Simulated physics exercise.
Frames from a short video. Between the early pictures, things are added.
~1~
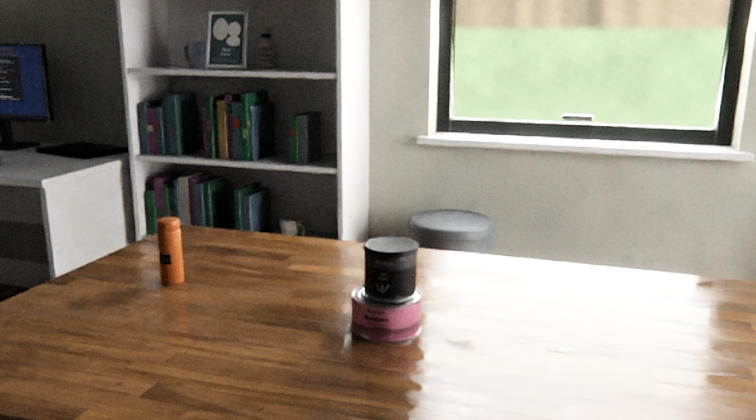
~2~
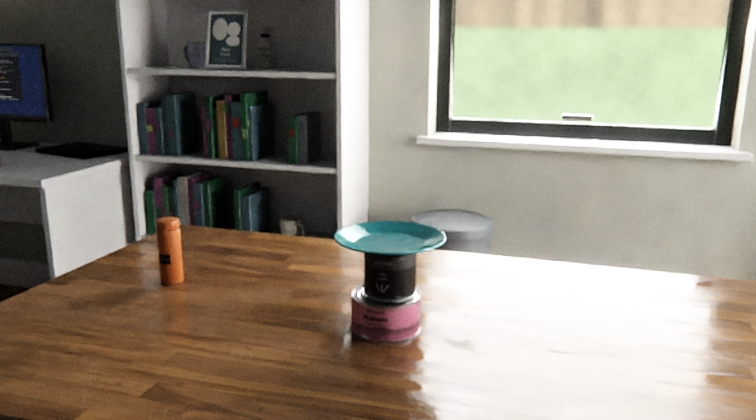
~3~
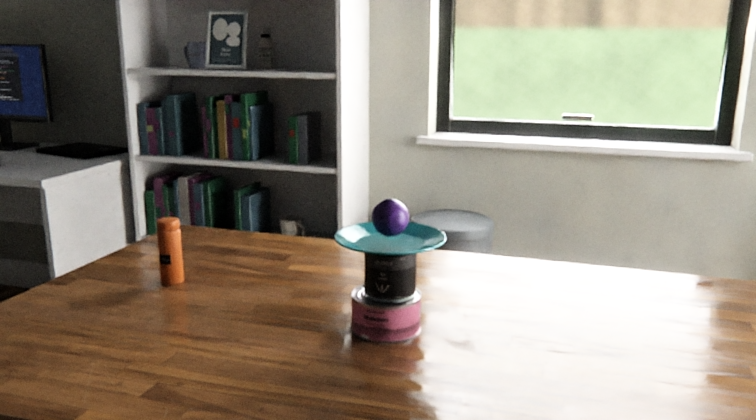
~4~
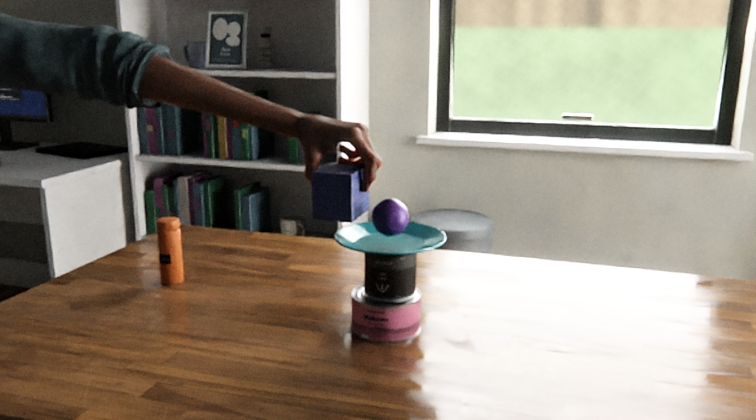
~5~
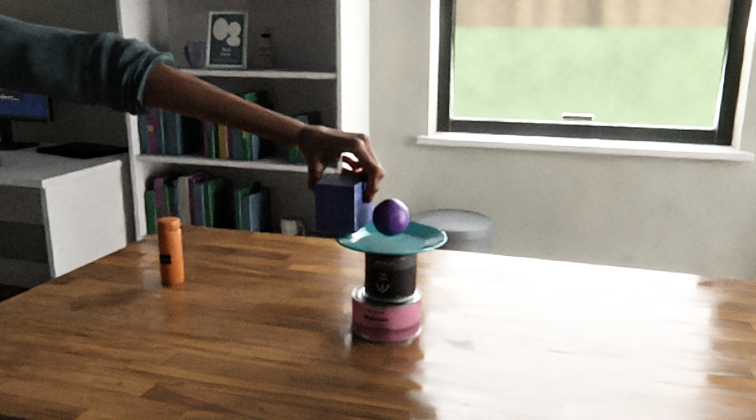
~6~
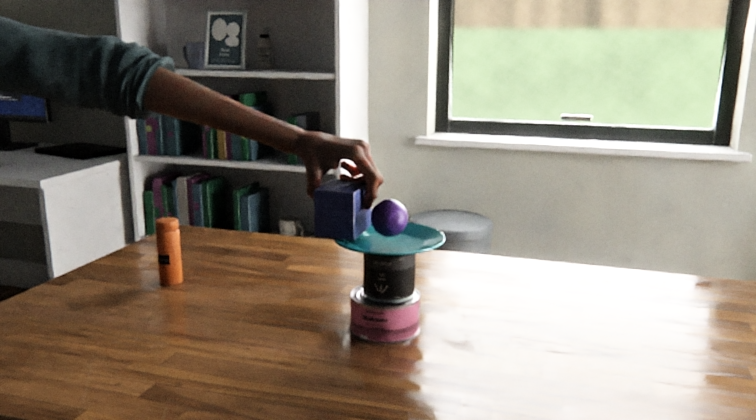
A hand lowers a blue block onto the turquoise plate's left side, beside a purple ball.
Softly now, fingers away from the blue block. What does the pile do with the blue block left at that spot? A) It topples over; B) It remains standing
The answer is B.
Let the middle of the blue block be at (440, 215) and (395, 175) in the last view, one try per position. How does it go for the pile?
On the first go it remains standing, and on the second it collapses.
Then, 0.30 s after the last picture, nothing has stirred.
Then, 0.70 s after the last picture, blue block resting near (343, 210).
At rest, all 6 in place. Seen from the same camera at the end, blue block near (343, 210). The pile keeps its balance.
